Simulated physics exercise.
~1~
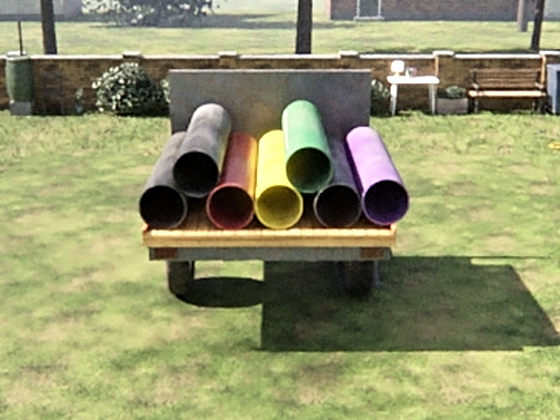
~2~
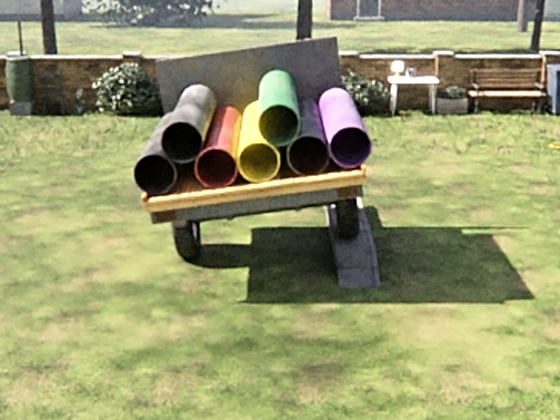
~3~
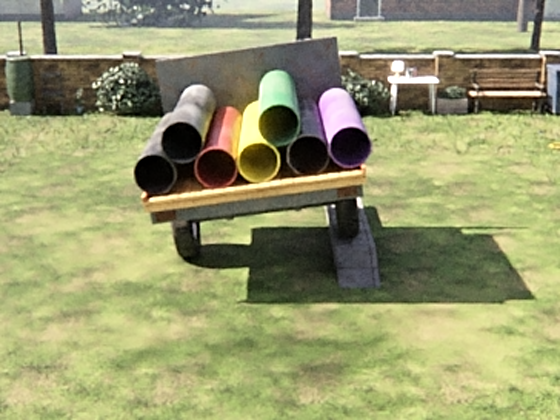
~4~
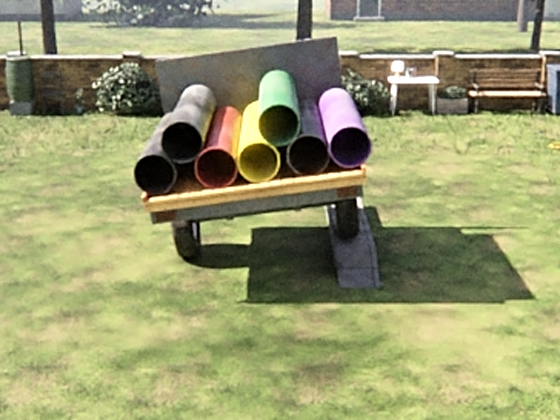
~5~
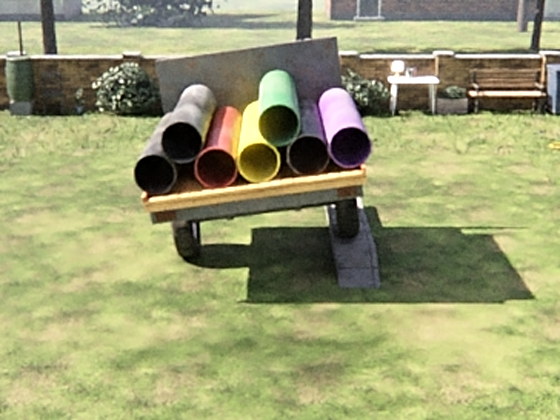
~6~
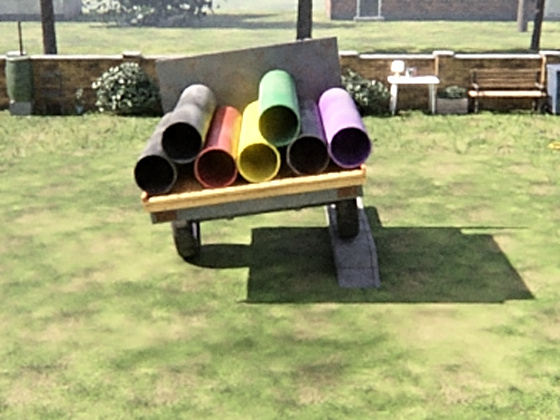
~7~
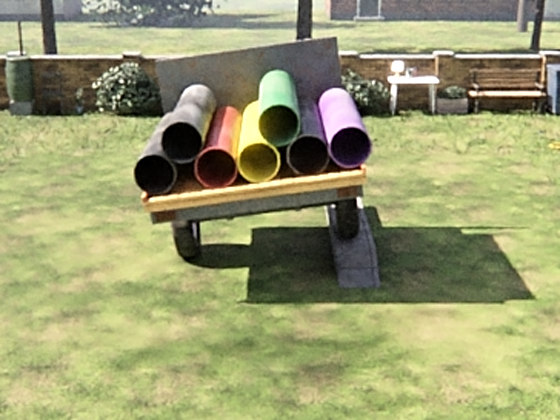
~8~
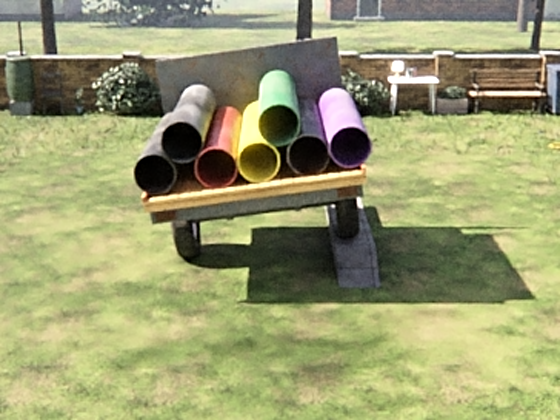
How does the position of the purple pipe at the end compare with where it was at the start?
The purple pipe ends up higher and a little further left than at the start, leaning with the tilted trailer. It is still on the deck at the right side of the load.
